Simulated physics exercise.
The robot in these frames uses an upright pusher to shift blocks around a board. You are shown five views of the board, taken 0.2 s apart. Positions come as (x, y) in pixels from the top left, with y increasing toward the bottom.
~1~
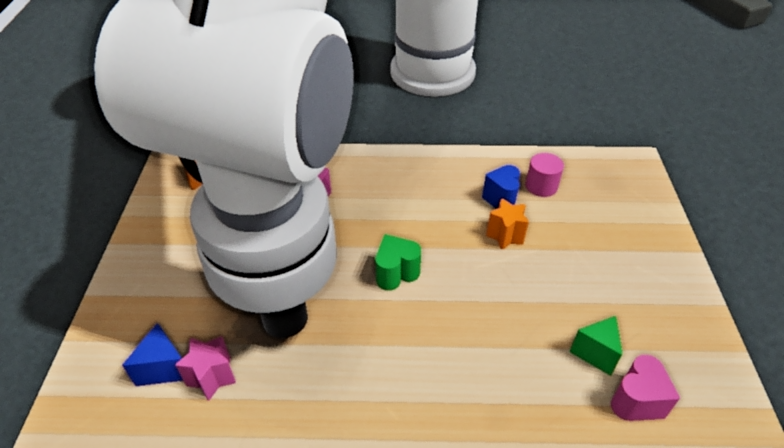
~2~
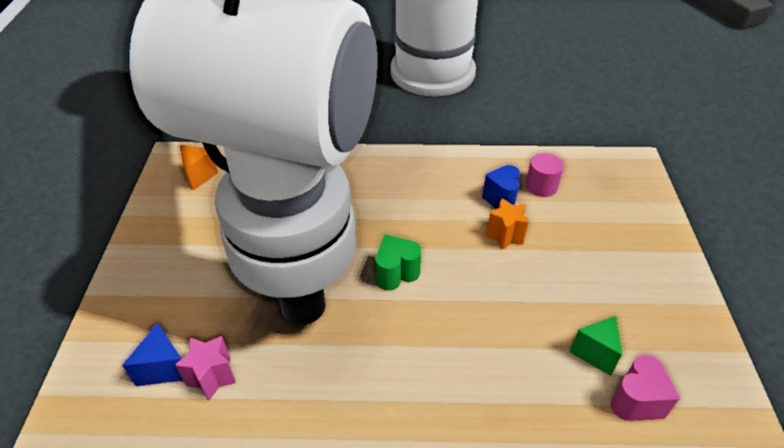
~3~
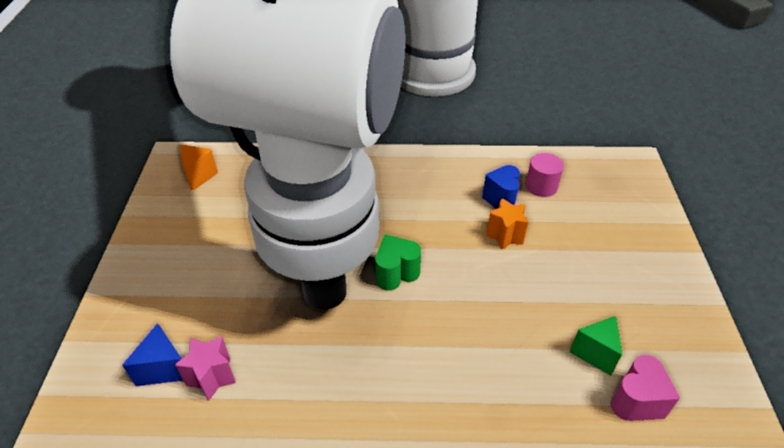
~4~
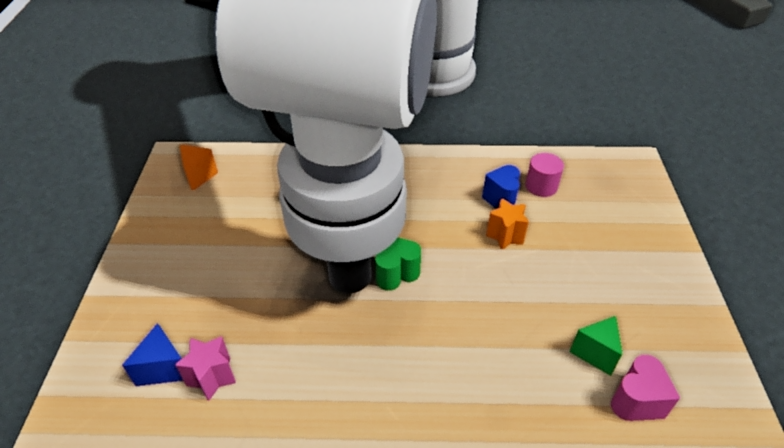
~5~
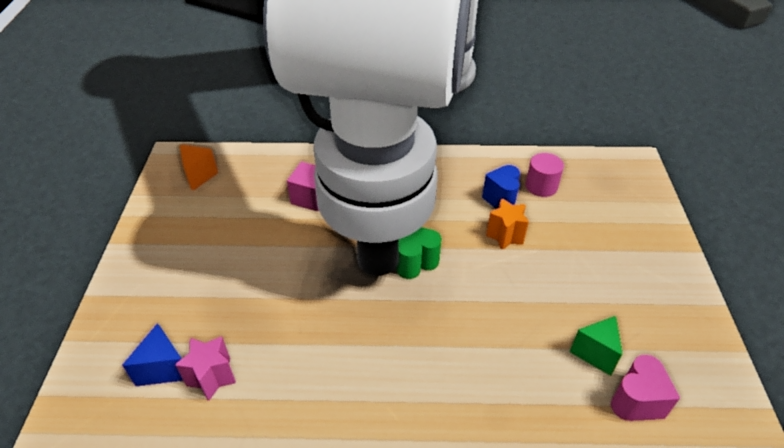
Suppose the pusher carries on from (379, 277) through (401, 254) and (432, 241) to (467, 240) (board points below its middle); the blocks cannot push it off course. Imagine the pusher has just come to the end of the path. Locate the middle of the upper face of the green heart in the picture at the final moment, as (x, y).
It is going to be at (512, 212).
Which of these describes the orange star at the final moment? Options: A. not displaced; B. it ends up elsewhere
B - it ends up elsewhere.
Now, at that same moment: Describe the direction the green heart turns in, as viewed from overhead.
Seen from overhead, it turns clockwise.
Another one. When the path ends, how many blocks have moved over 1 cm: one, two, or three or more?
The number is two.
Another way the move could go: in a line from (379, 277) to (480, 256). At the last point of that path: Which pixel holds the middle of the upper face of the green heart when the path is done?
The spot you're after is about (484, 207) in the image.
On the path given first. One third of the way, pusher (402, 236); green heart (444, 223), turned 20° clockwise.
Two thirds of the way, pusher (435, 224); green heart (478, 214), turned 35° clockwise; orange star (514, 211).
At the end, pusher (470, 222); green heart (512, 212), turned 30° clockwise; blue heart in place; orange star (544, 206).
